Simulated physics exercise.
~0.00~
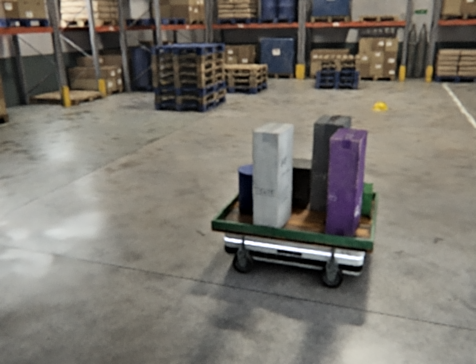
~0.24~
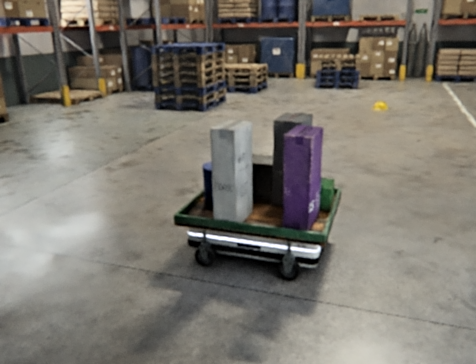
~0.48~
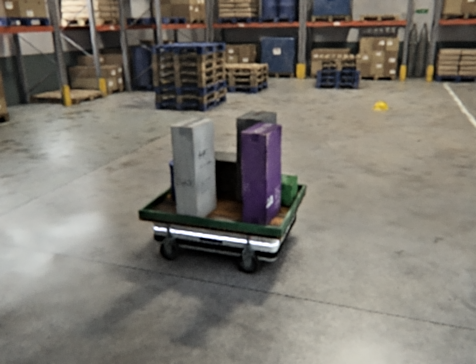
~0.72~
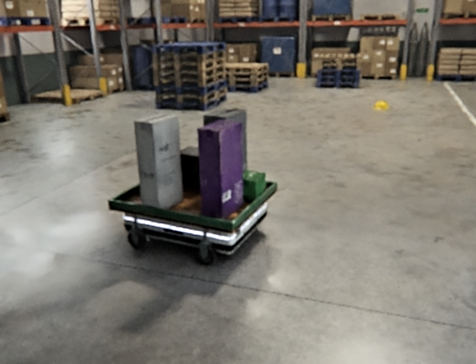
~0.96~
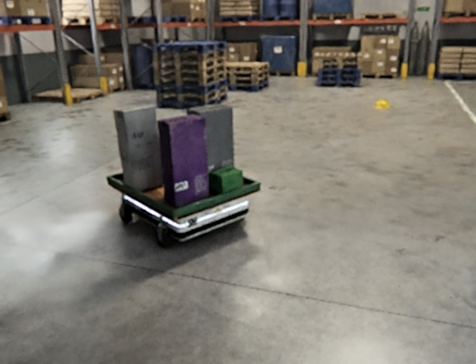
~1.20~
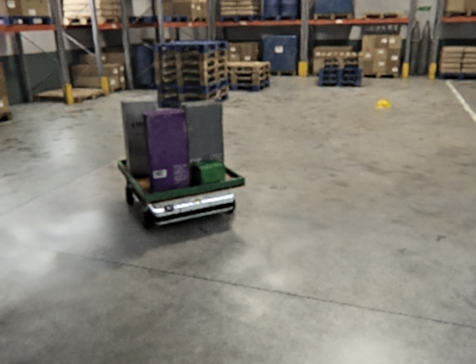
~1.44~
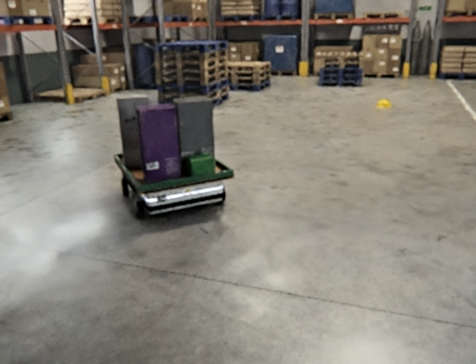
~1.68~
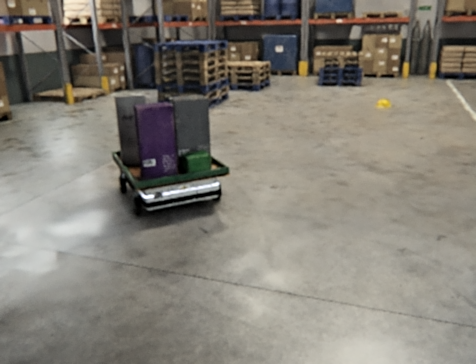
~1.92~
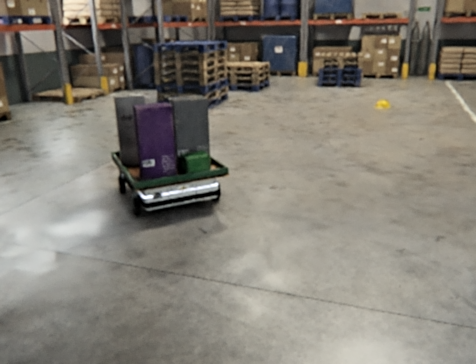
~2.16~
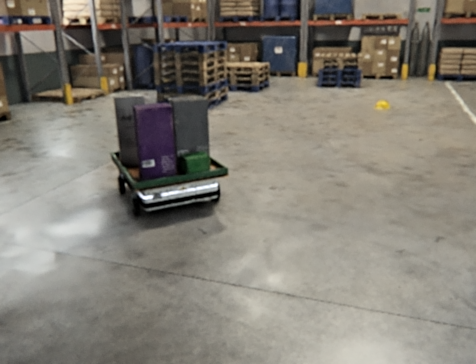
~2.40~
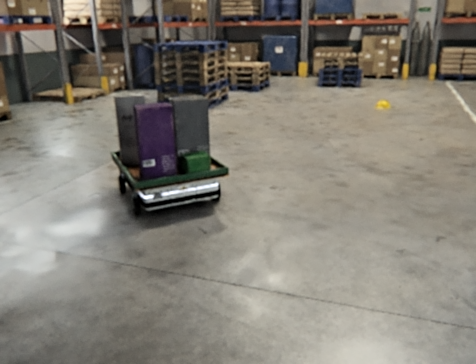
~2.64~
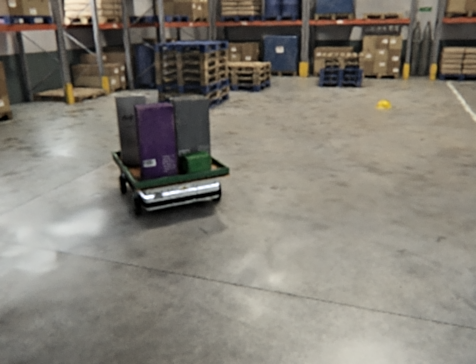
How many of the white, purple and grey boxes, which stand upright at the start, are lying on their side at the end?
None of them are lying down. The white, purple and grey boxes all still stand upright on the deck once the cart has stopped.
To begin with, a low cart with a green-rimmed deck stands out on a concrete warehouse floor, carrying tall white, purple and grey boxes along with some smaller items. It rolls steadily to the left, past stacked pallets and shelving in the background. Then it curves away from the viewer, and a small green parcel shows more clearly beside the purple box. The cart moves a little farther off and comes to a halt left of centre. It stays there, with the tall boxes still upright on the deck.
